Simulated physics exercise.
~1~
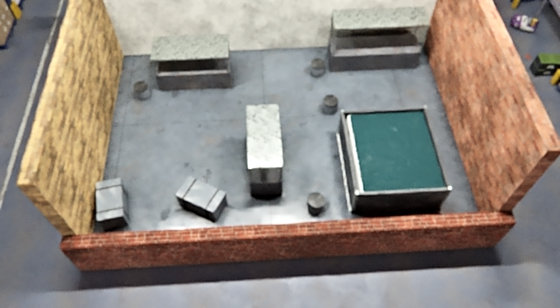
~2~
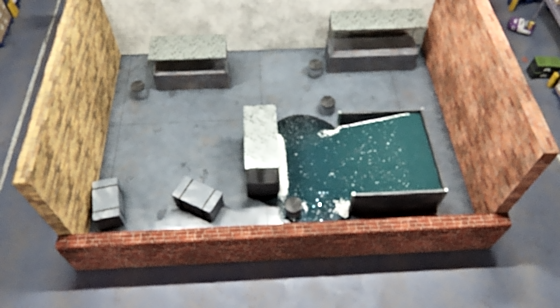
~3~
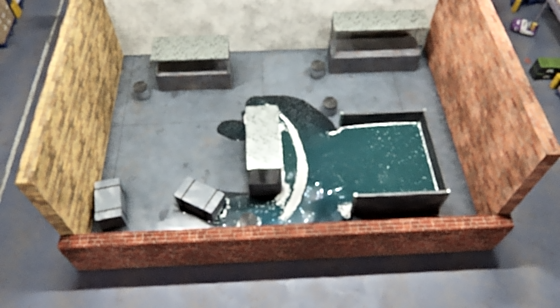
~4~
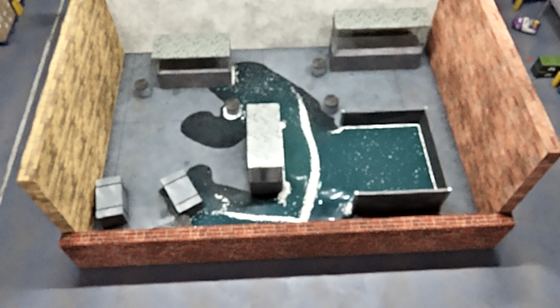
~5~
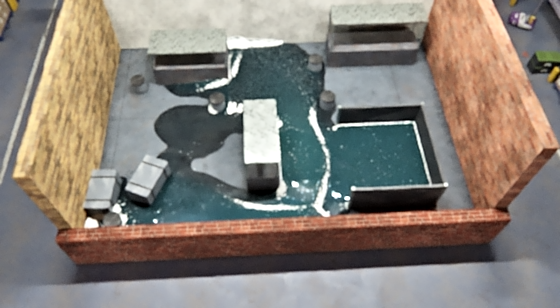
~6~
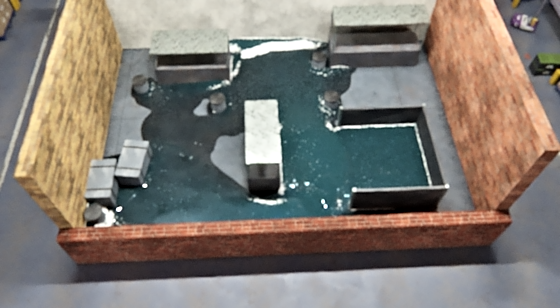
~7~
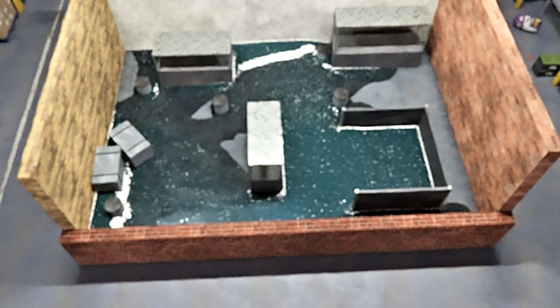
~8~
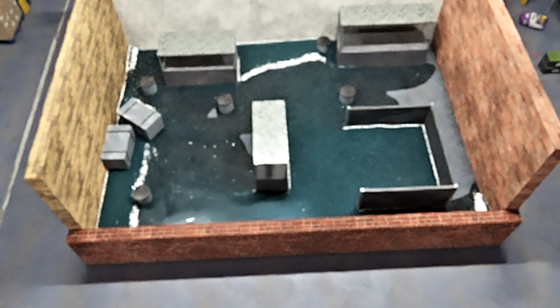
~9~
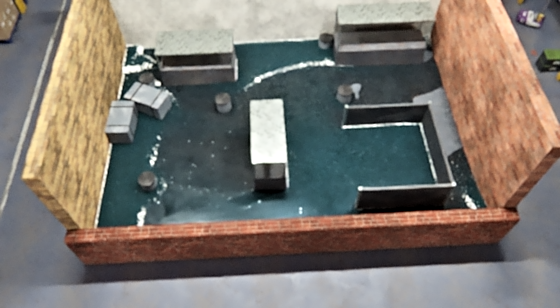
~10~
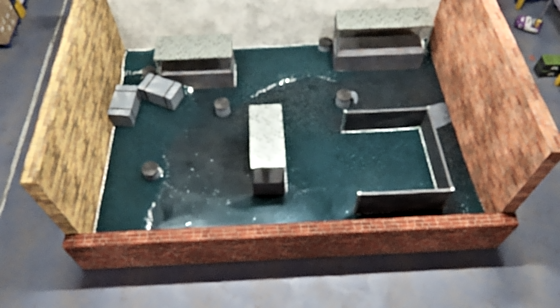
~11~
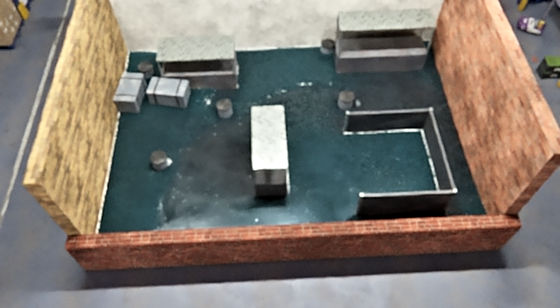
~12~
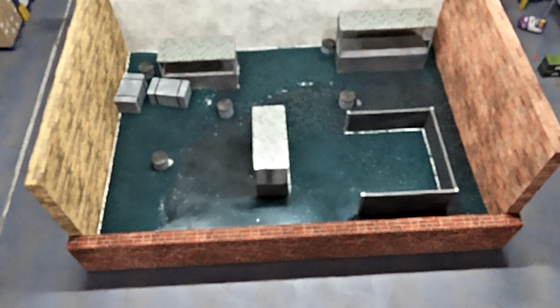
Dark green water fills a grey tank at the right of a walled grey floor, seen from high in front, with tan brick on the left, reddish brick on the right and a low red brick wall in front. Pale-topped blocks stand at the centre and back, among small grey pails and two grey boxes. The tank's left side gives way, and water surges left around the central block. It sweeps a front pail leftward and pushes the boxes toward the left wall, then back along it. Finally, water covers the floor, with the boxes side by side near the back left corner.
